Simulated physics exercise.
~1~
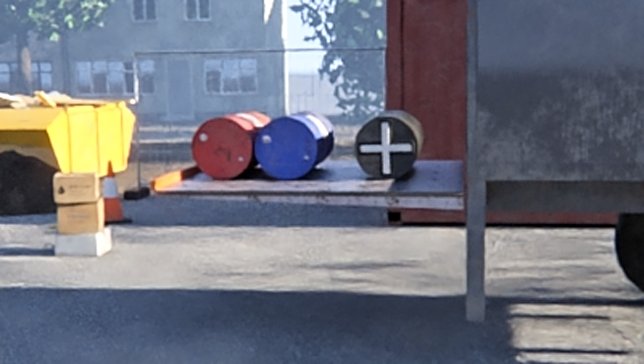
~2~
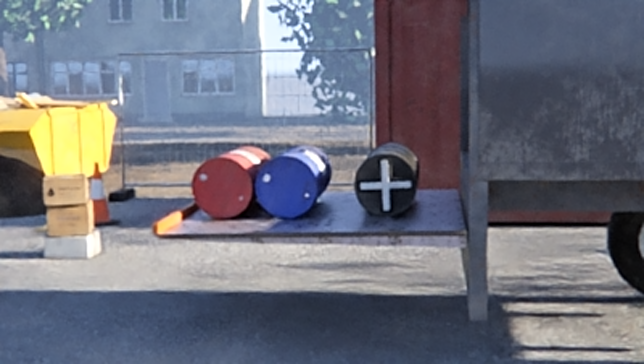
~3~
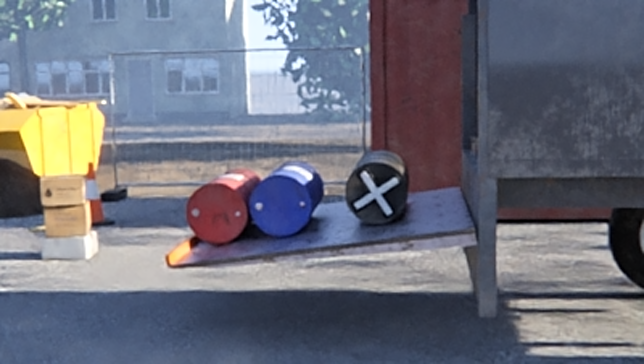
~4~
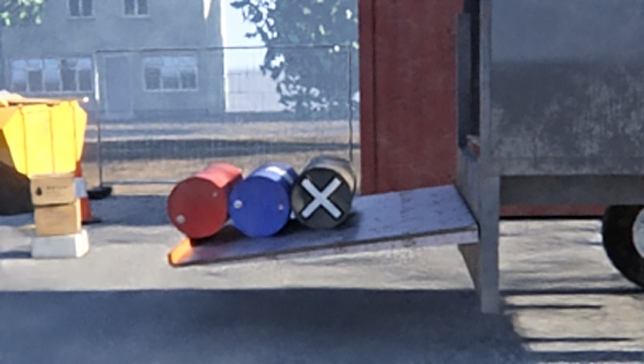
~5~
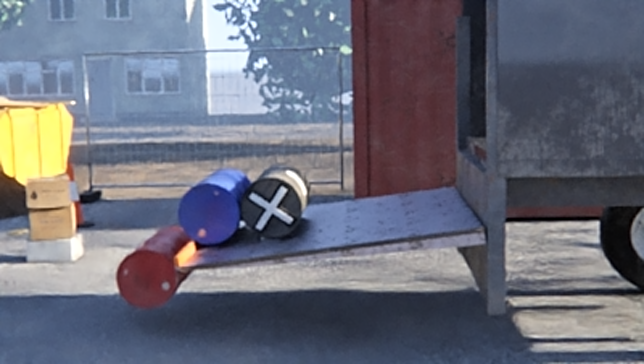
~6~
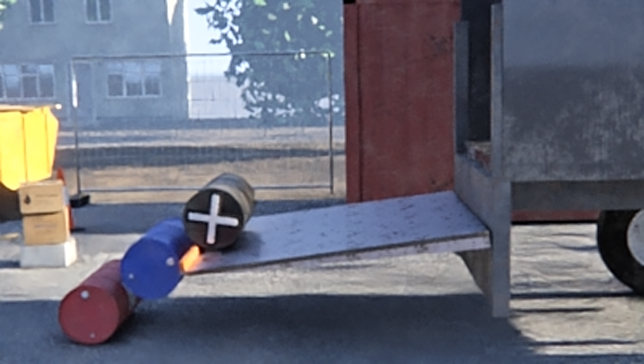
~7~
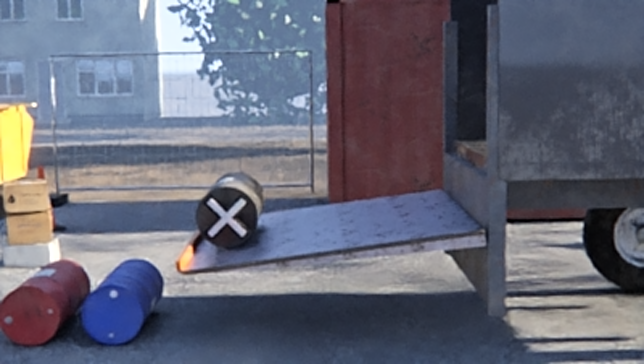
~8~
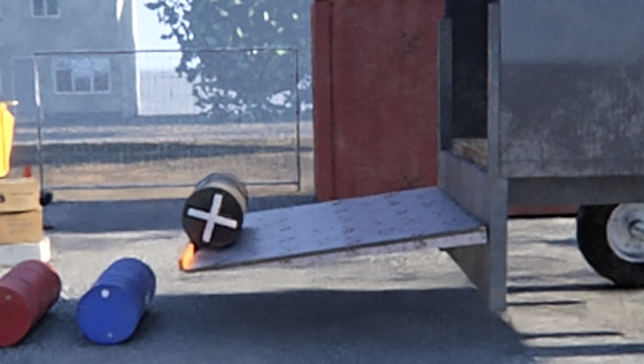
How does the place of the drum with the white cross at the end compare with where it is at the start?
At the start it sits on the level platform, set apart to the right of the blue drum. By the end it is farther left and lower, at the orange edge of the tilted platform.
